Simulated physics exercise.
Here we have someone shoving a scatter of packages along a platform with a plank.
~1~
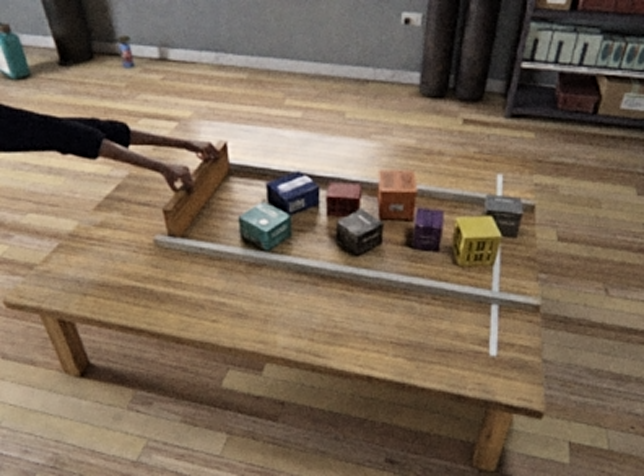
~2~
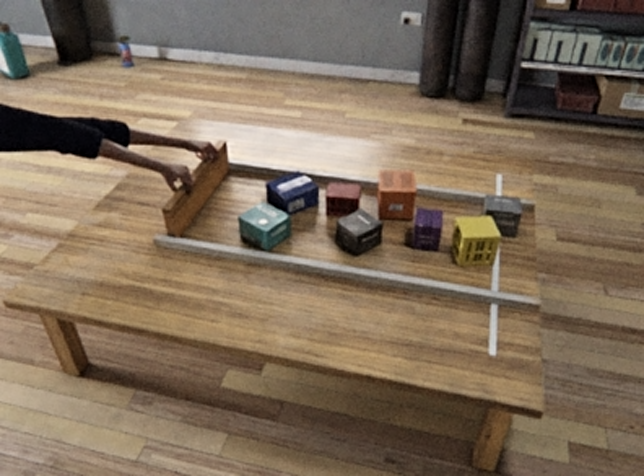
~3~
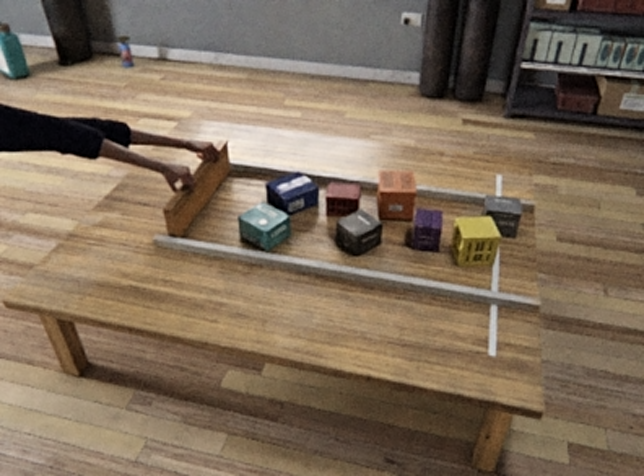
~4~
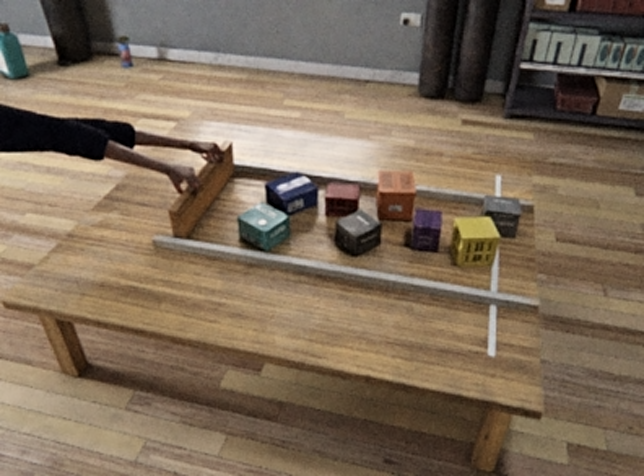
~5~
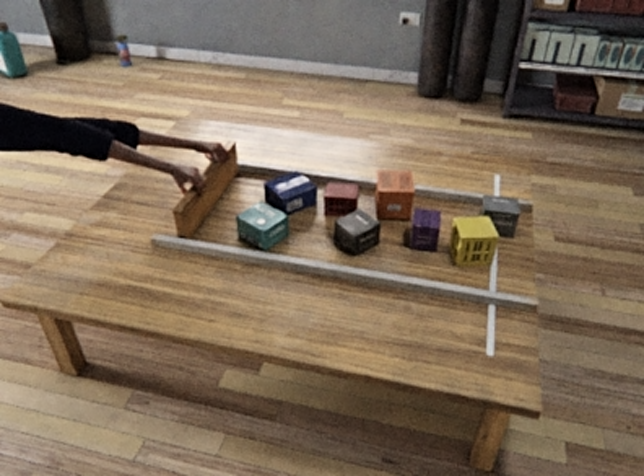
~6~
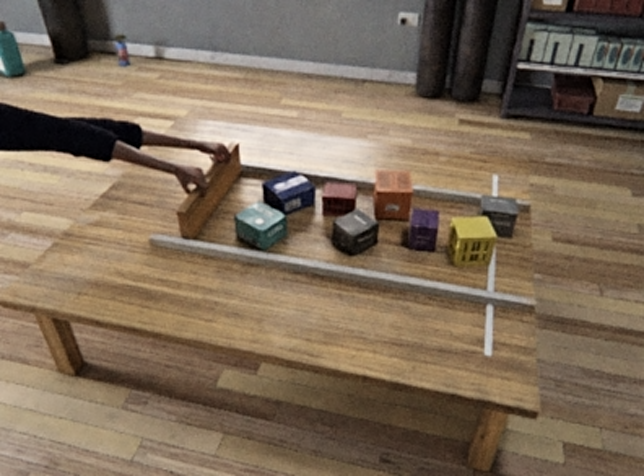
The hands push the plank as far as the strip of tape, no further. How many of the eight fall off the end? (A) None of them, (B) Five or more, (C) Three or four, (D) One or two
B, five or more.
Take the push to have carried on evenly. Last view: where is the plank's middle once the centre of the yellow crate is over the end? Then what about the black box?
When the yellow crate crosses, the middle is near (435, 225); when the black box crosses, near (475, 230).
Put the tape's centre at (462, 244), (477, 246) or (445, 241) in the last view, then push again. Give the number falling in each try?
The counts would be 4, 6 and 3.
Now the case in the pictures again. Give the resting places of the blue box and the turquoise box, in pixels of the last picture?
Positions - first (515, 218), then (515, 261).
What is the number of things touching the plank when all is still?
It is in contact with 2.
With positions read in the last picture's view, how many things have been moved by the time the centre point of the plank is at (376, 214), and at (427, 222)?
8, then 8.
Soon after, none off yet; grey box at rest near (497, 216); yellow crate at rest near (471, 242); purple box at rest near (423, 230).
Then, none off yet; grey box at rest near (497, 216); yellow crate moved a little near (480, 242); purple box moved about its own width near (447, 227).
Further on, one off so far; grey box on the ground near (559, 310); yellow crate moved well along near (533, 256); purple box moved well along near (520, 235).
At rest, the number that fall off is five or more; fallen, red crate, black box, orange tote, purple box, yellow crate and grey box.
